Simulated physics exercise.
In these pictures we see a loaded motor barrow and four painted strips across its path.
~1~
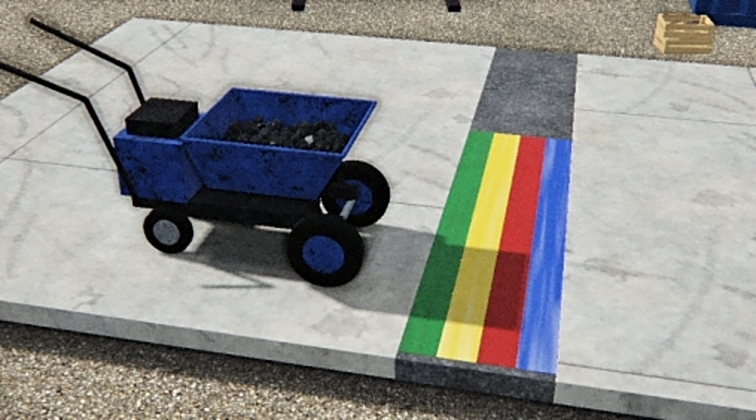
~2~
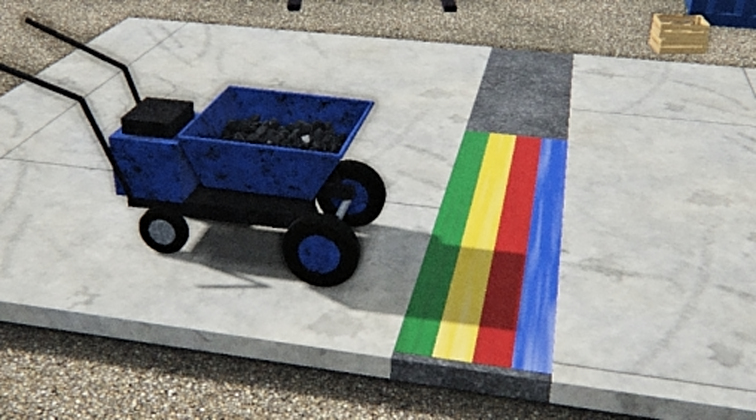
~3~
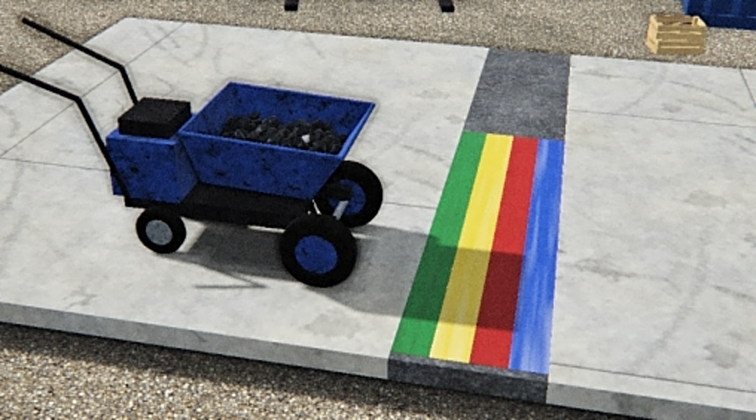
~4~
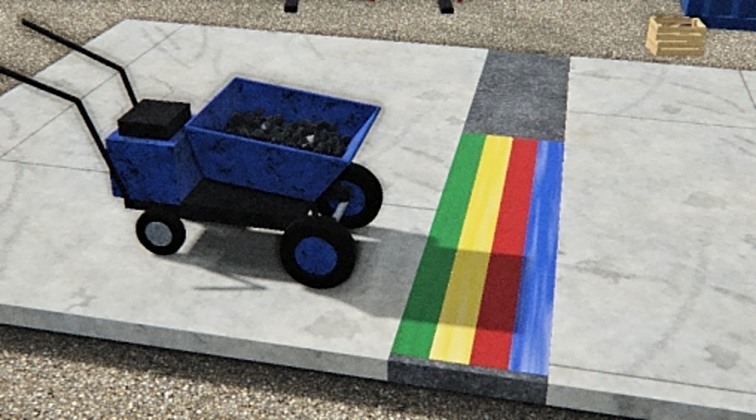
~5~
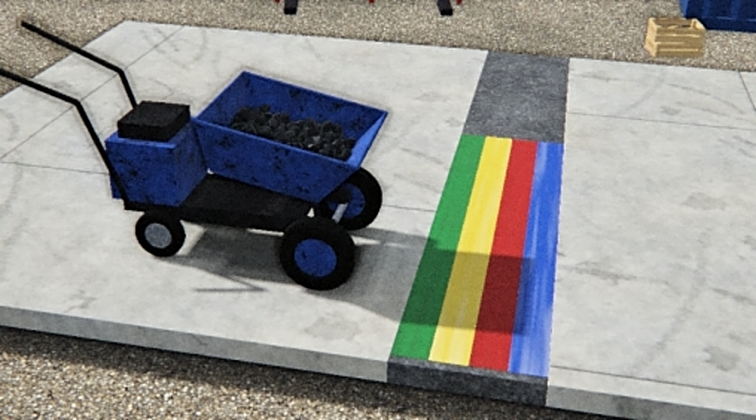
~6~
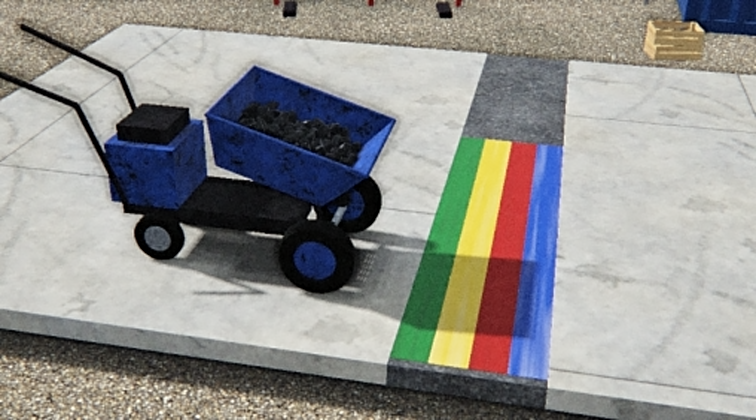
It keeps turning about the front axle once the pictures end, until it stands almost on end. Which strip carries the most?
The yellow strip.
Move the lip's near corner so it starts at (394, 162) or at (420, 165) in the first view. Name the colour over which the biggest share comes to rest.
On the first try it comes out as the strip in red, and on the second as the strip in blue.
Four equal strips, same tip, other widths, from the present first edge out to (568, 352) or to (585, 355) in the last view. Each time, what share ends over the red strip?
Shares: Close to 20 %; close to 10 %.
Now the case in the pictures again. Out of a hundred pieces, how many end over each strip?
I'd say the green strip has near 25, the yellow strip near 35, the red strip near 20 and the blue strip near 10 per cent.
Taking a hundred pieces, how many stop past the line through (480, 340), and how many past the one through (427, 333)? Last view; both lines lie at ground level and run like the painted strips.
The first gives 30 %, the second 80 %.
Shortly afterwards, skip tipped steeply; the whole lot in the skip.
Next, skip tipped right over; the bulk in the skip; only a few over the green strip; a little over the yellow strip; only a few falling.
Some moments later, skip tipped right over; a little in the skip; near a quarter over the green strip; near a third over the yellow strip; near a quarter over the red strip; a little over the blue strip; a little off the paint.
In the end, skip tipped right over; a little in the skip; near a quarter over the green strip; near a third over the yellow strip; near a quarter over the red strip; a little over the blue strip; a little off the paint.
